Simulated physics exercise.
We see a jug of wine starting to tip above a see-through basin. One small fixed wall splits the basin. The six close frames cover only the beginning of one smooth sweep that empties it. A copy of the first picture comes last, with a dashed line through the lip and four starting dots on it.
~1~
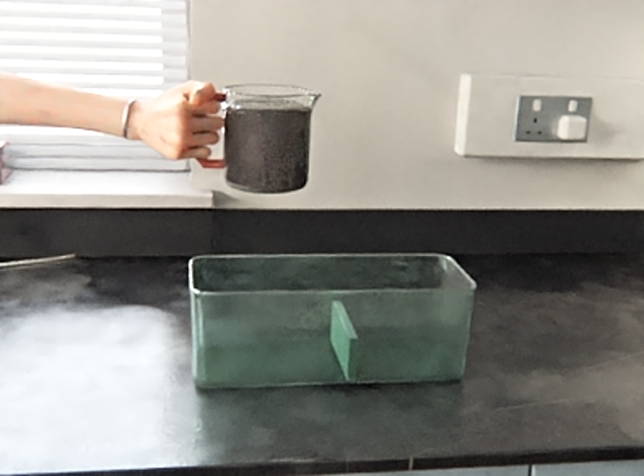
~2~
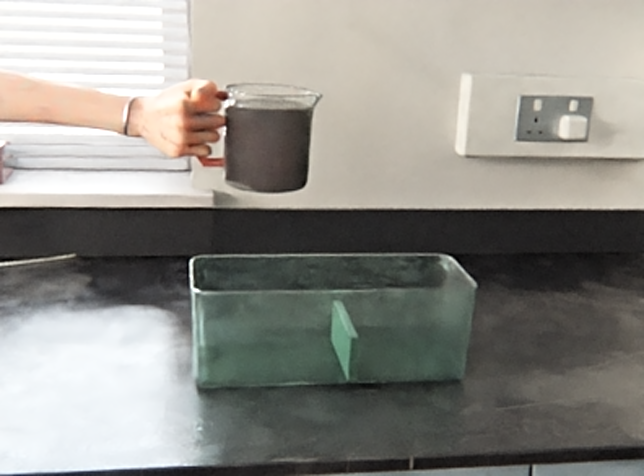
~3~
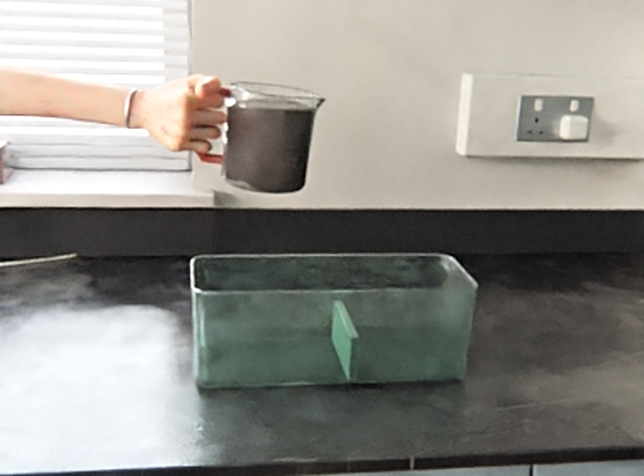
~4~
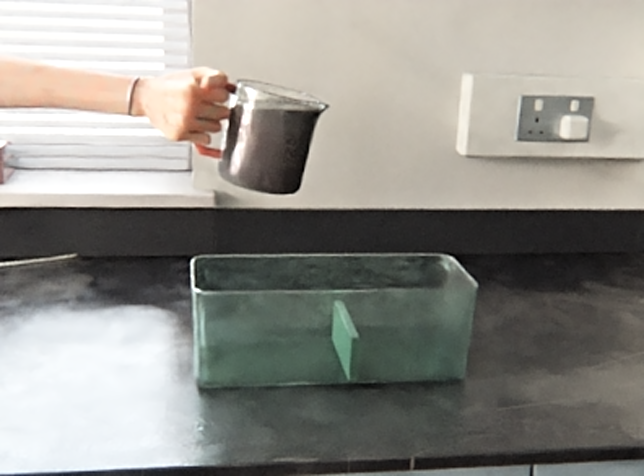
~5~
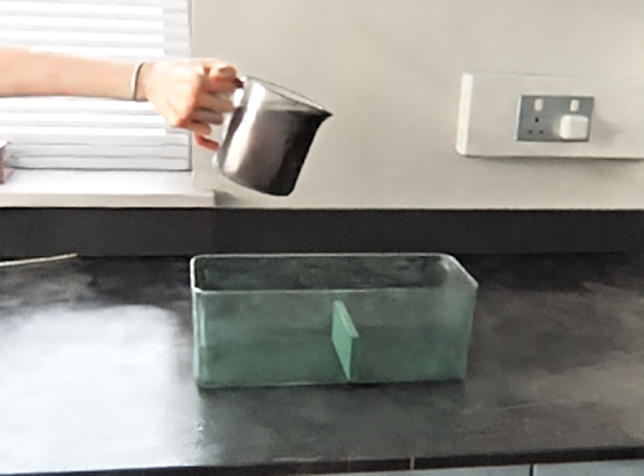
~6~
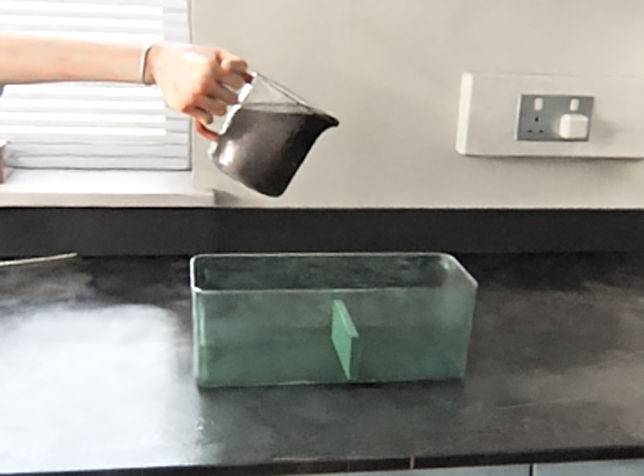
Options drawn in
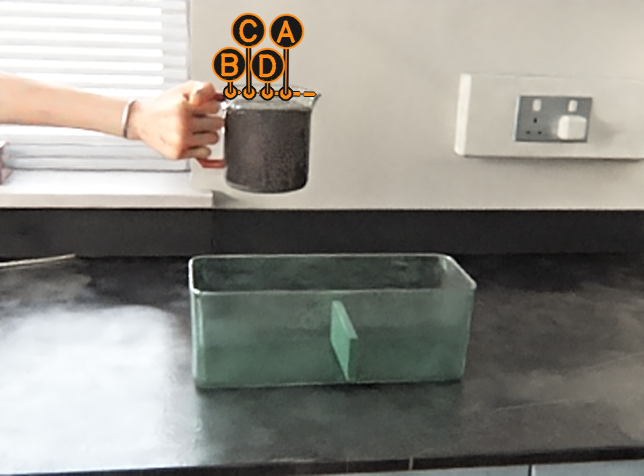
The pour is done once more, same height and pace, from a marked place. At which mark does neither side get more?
The best spot is A.
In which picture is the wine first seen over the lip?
Picture 6.
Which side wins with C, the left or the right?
The left one.
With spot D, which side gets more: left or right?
More ends on the left.
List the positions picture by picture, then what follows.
Upright, lip at (319, 94); basin from (193, 385) to (464, 376); top of the wall at (345, 318); nothing has left yet.
Upright, lip at (321, 95); nothing has left yet.
Tipped about 5°, lip at (324, 99); nothing has left yet.
Tipped about 11°, lip at (328, 105); nothing has left yet.
Tipped about 20°, lip at (332, 113); nothing has left yet.
Tipped about 29°, lip at (334, 124); wine is over the lip, down to (334, 124).
On the marked copy, A at (285, 93); B at (230, 92); C at (249, 92); D at (267, 93).
Choosing A, about 45 % ends left of the wall and 55 % right of it.
Choosing B, about 95 % ends left of the wall and 4 % right of it.
Choosing C, about 94 % ends left of the wall and 2 % right of it; 4 % is lost outside.
Choosing D, about 84 % ends left of the wall and 13 % right of it; 3 % is lost outside.
